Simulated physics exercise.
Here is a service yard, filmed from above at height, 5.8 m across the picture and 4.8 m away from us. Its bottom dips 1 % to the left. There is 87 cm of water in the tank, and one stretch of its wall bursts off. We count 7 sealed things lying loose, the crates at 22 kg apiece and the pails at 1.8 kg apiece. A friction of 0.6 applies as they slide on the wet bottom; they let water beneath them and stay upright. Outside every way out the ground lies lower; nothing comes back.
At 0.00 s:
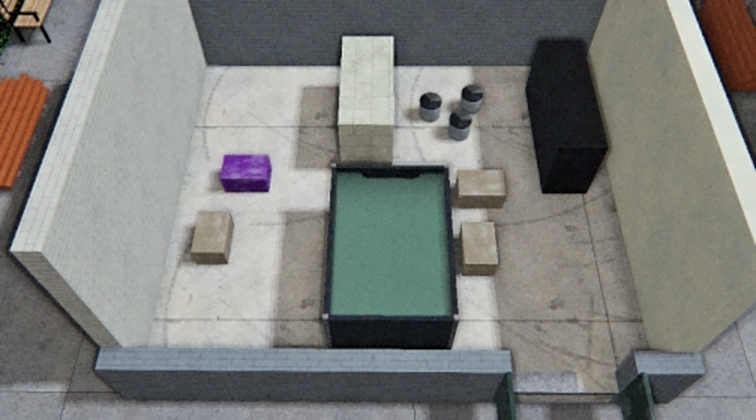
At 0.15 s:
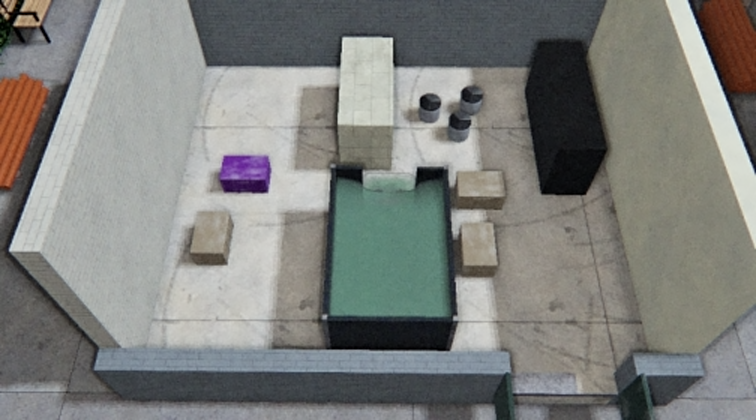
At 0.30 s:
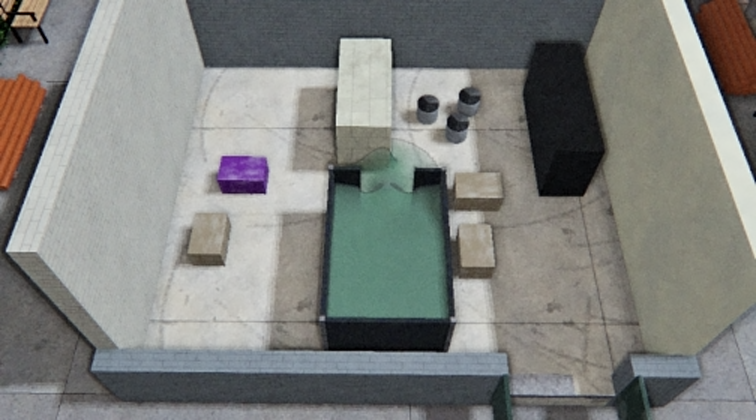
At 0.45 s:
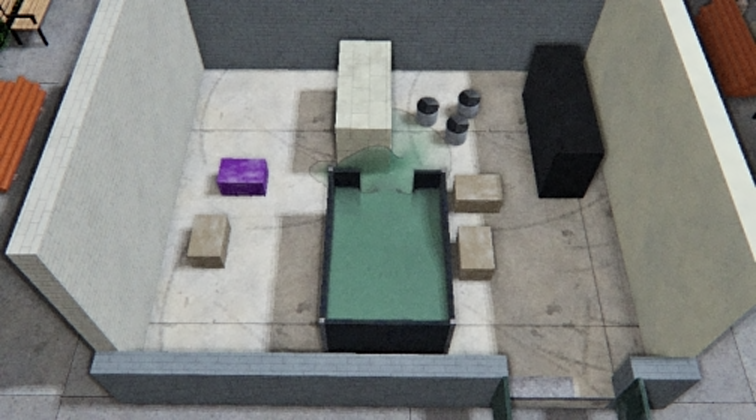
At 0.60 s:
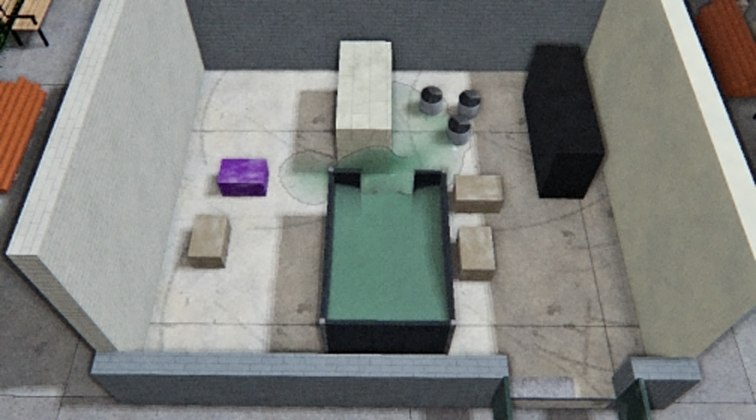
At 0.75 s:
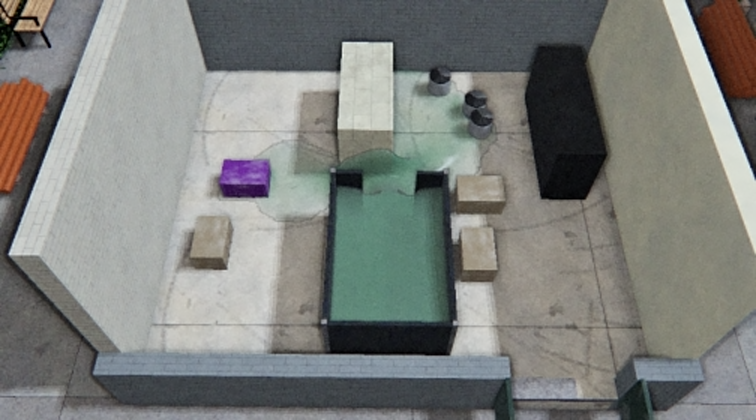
Greenish water poured out through a gap in the far wall of a big tank in a walled yard, spreading left and right across the ground and shifting three pails, while the crates stayed put.
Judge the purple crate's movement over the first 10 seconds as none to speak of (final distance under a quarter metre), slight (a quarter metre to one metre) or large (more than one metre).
Its movement is large.
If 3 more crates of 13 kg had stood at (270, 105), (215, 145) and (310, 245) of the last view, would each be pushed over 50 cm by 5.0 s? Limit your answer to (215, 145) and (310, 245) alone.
As asked, in order: Clear of the mark; shy of the mark.
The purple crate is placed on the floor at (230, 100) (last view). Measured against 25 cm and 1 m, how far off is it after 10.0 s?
I'd say it lands far off.
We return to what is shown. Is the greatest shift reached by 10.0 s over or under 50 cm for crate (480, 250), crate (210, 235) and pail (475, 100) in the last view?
Within, beyond, beyond.
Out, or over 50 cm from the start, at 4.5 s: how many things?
5 of them.
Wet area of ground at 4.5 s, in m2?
That flooded area is roughly 24 m2.
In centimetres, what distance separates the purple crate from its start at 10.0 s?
Close to 250 cm by then.
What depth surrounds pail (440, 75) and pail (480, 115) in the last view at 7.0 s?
I'd put it at 9 cm and 5 cm respectively.
After 2.0 s the purple crate is near (244, 172), 0.0 m from its start, aground; 0 of 7 are out; 3 afloat.
After 4.5 s the purple crate is near (205, 182), 0.5 m from its start, aground; 1 of 7 are out; 2 afloat.
After 7.0 s the purple crate is near (184, 302), 2.0 m from its start, afloat; 1 of 7 are out; 3 afloat.
After 10.0 s the purple crate is near (299, 328), 2.4 m from its start, afloat; 2 of 7 are out; 2 afloat.
